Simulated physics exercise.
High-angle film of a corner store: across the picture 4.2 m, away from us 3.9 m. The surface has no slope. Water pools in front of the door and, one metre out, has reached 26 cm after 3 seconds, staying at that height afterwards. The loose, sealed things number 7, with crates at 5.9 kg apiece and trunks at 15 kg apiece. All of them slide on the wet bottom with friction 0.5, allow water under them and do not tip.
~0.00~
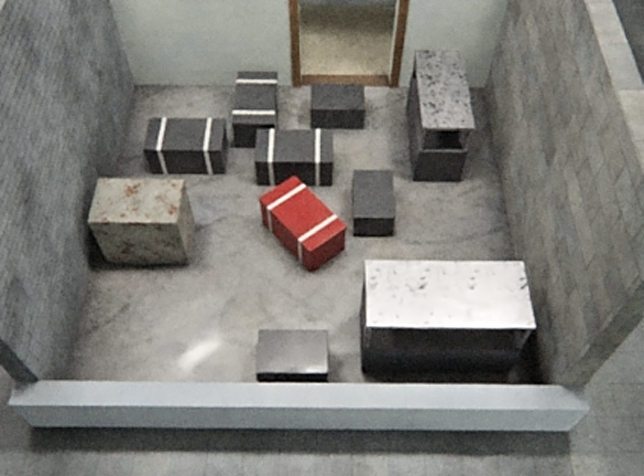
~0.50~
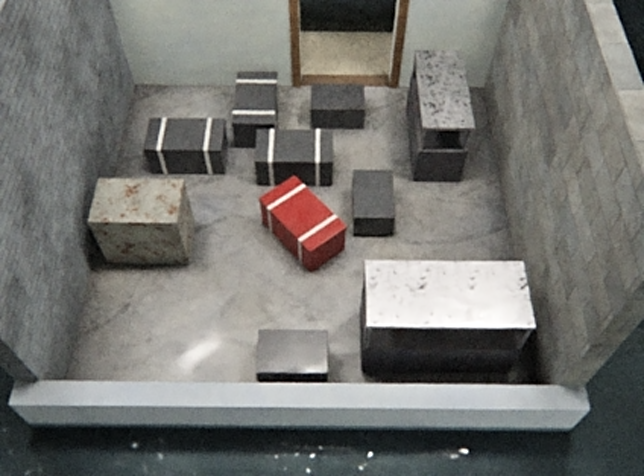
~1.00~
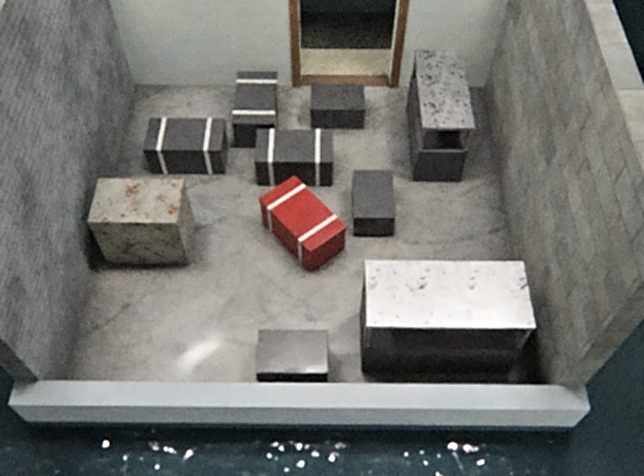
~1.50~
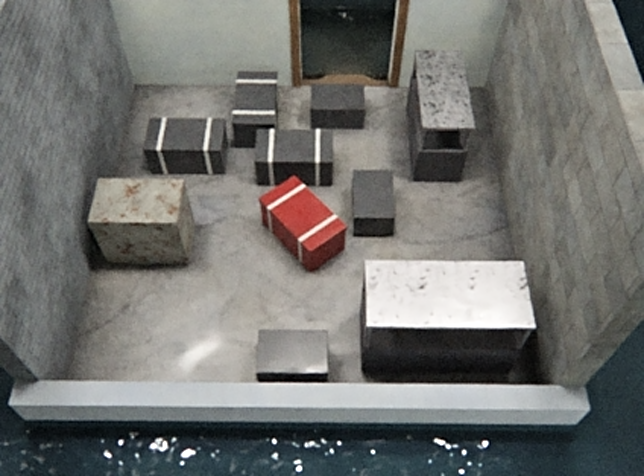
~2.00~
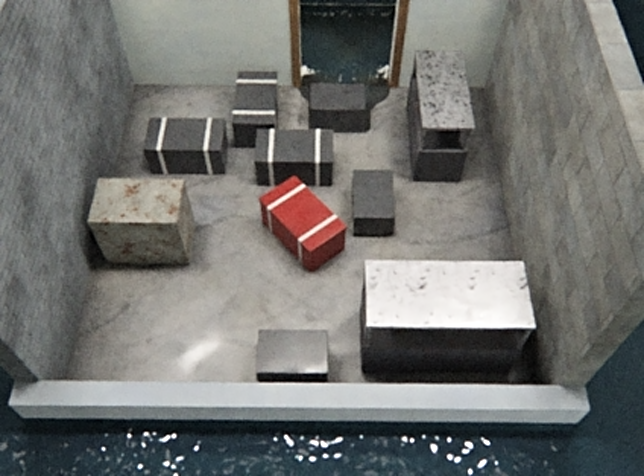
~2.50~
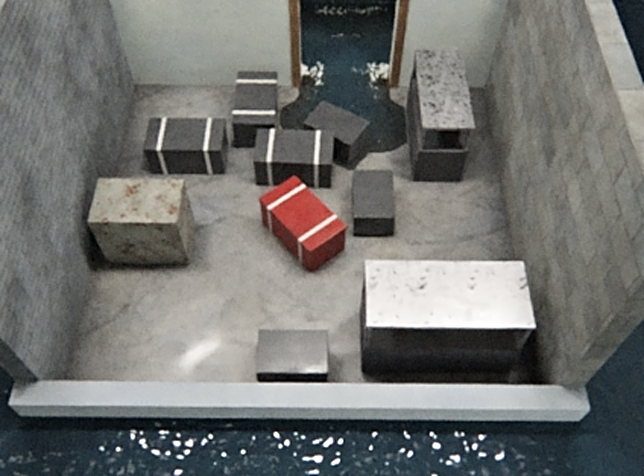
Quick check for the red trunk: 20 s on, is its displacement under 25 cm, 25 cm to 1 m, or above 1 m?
It will be swept well away.
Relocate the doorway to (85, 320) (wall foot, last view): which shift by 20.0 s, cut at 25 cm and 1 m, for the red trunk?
Outcome - red trunk: Well off.
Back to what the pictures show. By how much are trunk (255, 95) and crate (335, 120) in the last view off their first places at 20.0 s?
Net displacement, in order: 200 cm; 250 cm.
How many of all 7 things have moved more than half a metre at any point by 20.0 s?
The number is 7.
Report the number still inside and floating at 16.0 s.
At that point I count 7.
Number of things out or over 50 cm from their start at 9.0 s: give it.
It comes to 4.
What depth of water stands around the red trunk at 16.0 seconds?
Roughly 23 cm at that moment.
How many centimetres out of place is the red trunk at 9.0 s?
By then it has shifted roughly 200 cm.
After 4.0 s the red trunk is near (292, 230), 0.2 m from its start, aground; 1 afloat.
After 9.0 s the red trunk is near (140, 313), 1.8 m from its start, afloat; 5 afloat.
After 16.0 s the red trunk is near (168, 302), 1.5 m from its start, afloat; 7 afloat.
After 20.0 s the red trunk is near (128, 296), 1.8 m from its start, afloat; 7 afloat.
